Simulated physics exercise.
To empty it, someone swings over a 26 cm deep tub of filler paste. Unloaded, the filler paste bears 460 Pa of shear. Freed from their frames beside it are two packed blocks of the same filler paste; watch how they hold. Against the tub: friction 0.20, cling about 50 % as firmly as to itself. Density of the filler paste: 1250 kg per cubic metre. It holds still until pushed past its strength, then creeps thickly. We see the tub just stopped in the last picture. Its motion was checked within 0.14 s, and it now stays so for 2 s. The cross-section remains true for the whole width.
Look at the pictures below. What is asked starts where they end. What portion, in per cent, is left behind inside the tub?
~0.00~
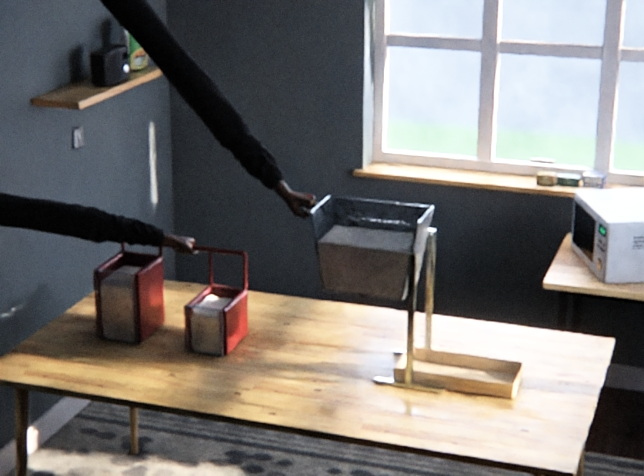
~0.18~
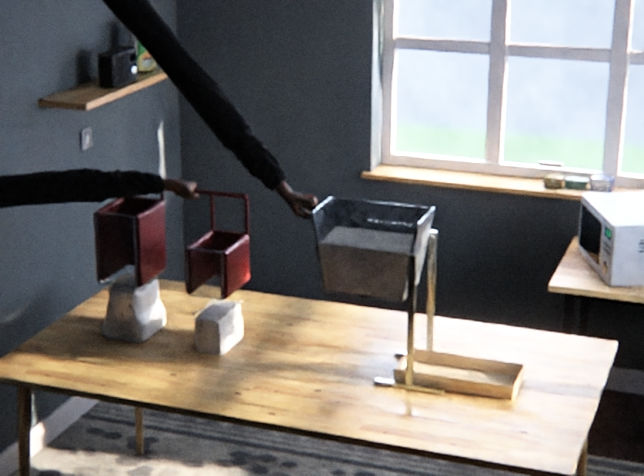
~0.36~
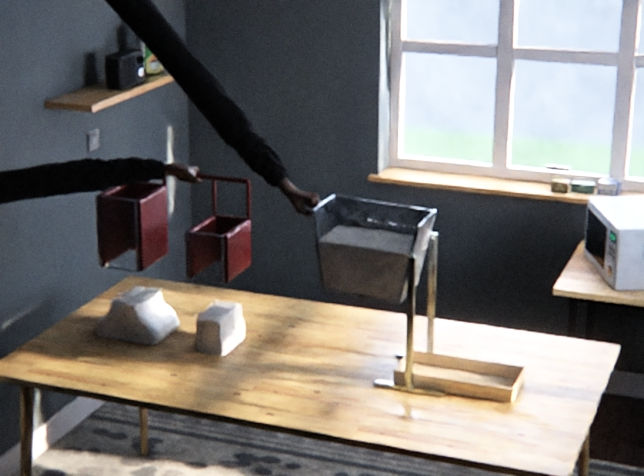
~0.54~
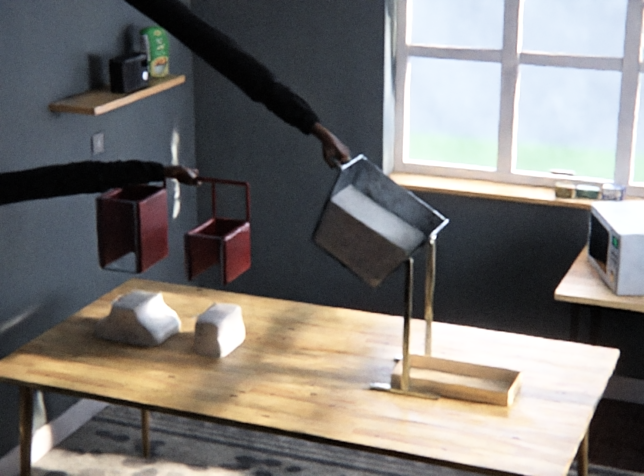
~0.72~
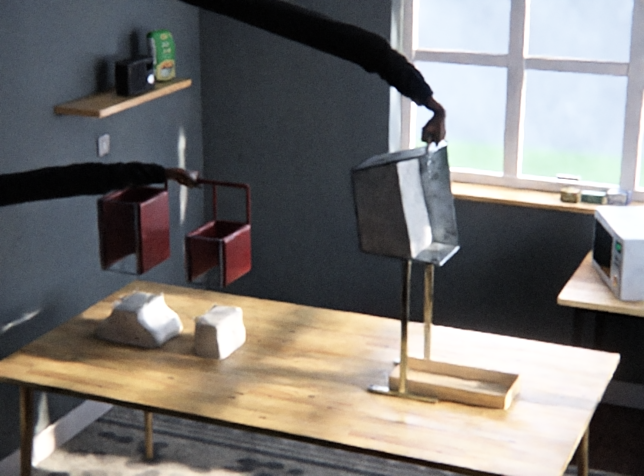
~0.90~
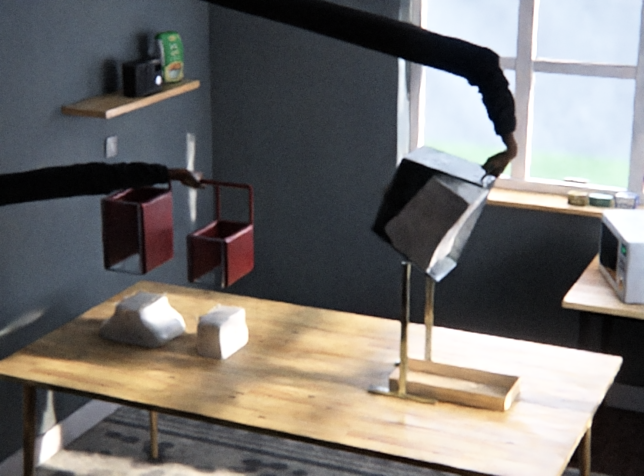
The portion left inside is around 0 %.
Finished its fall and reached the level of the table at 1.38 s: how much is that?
About 100 per cent.
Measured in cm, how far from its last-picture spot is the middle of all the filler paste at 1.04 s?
It has moved around 20 centimetres.
After 1.04 s, the tub is at 113 degrees and holds 26 %.
After 1.21 s, the tub is at 113 degrees and holds 0 %.
After 1.38 s, the tub is at 113 degrees and holds 0 %.
After 1.55 s, the tub is at 113 degrees and holds 0 %.
After 2.90 s, the tub is at 113 degrees and holds 0 %.
